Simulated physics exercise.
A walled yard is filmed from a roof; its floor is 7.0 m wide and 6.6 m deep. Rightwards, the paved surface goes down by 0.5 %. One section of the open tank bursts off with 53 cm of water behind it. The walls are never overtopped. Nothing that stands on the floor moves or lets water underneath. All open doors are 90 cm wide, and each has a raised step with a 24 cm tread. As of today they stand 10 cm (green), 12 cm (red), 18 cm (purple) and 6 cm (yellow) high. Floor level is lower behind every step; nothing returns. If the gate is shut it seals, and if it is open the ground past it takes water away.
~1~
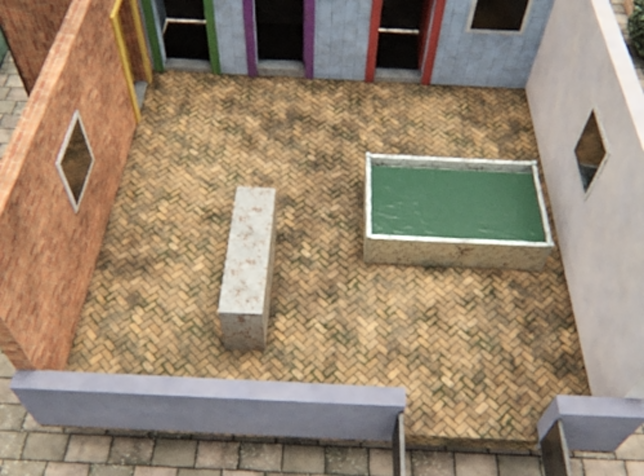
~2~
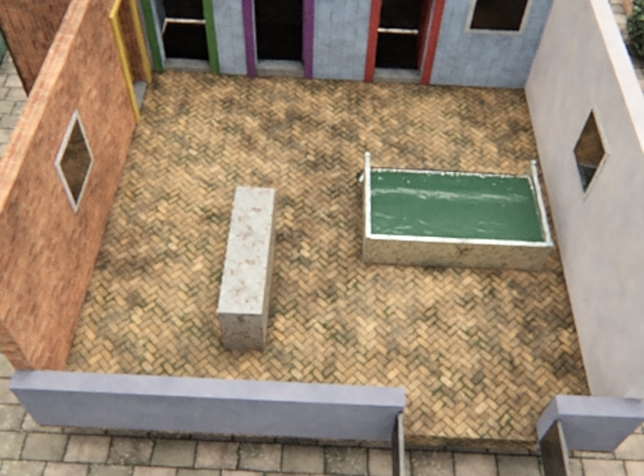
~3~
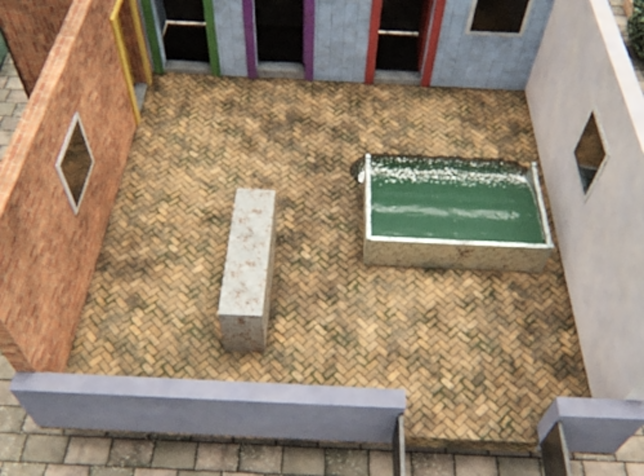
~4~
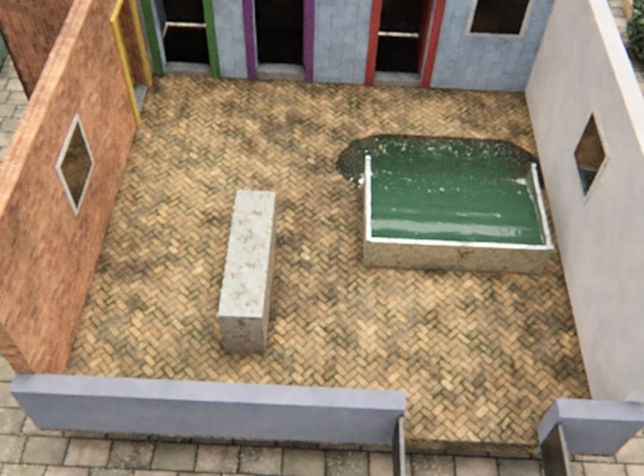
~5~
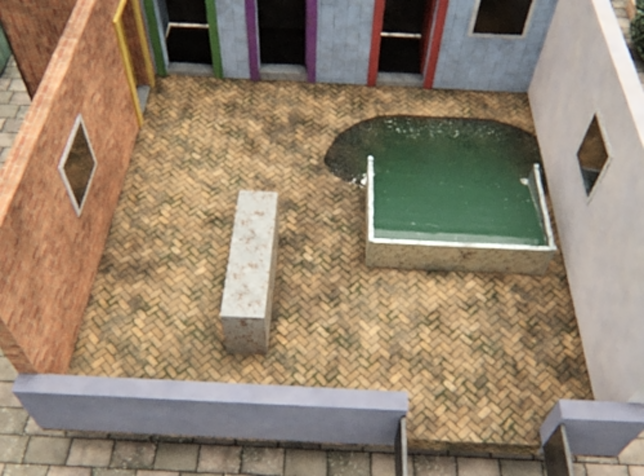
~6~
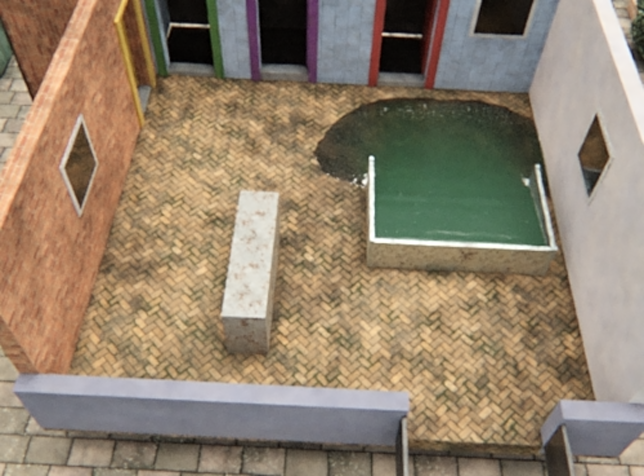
Walled yard from above, green water in an open tank rippling, then pouring out the far side and spreading across the paving.
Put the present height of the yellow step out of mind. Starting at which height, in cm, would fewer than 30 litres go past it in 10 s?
Starting at roughly 8.5 cm.
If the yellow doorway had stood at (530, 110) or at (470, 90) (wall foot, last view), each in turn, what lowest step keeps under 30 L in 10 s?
Around 26 and 26 cm respectively.
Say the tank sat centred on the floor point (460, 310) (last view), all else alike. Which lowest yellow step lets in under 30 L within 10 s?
In that case about 8.0 cm.
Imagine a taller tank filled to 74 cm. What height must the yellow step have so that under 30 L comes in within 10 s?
Then around 14.0 centimetres.
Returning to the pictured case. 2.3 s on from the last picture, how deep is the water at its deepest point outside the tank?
It gets to close to 24 centimetres there.
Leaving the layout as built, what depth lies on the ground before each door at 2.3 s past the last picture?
Lab note, cm: Green 4; red 22; purple 10; yellow 0.
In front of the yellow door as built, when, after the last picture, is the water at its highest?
Around 4.5 s.
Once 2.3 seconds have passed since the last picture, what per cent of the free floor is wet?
Approximately 30 % of the floor.
Then, 0.7 s after the last picture water covers 25 % of the floor, deepest (36 cm) near (522, 96); it has not reached the yellow door.
Then, 2.3 s after the last picture water covers 30 % of the floor, deepest (24 cm) near (515, 109); it has not reached the yellow door.
Then, 9.3 s after the last picture water covers 75 % of the floor, deepest (9 cm) near (291, 84); 5 cm at the yellow door, 77 litres in over its 6 cm step.
At the yellow door as built, the water peaked near 13 cm, 4.5 s after the last picture.
Run again over the same 10 s with other heights there, 66 litres in over 6.5 cm, 12 litres over 10.5 cm. The limit of 30 litres is kept from about 8.5 cm up.
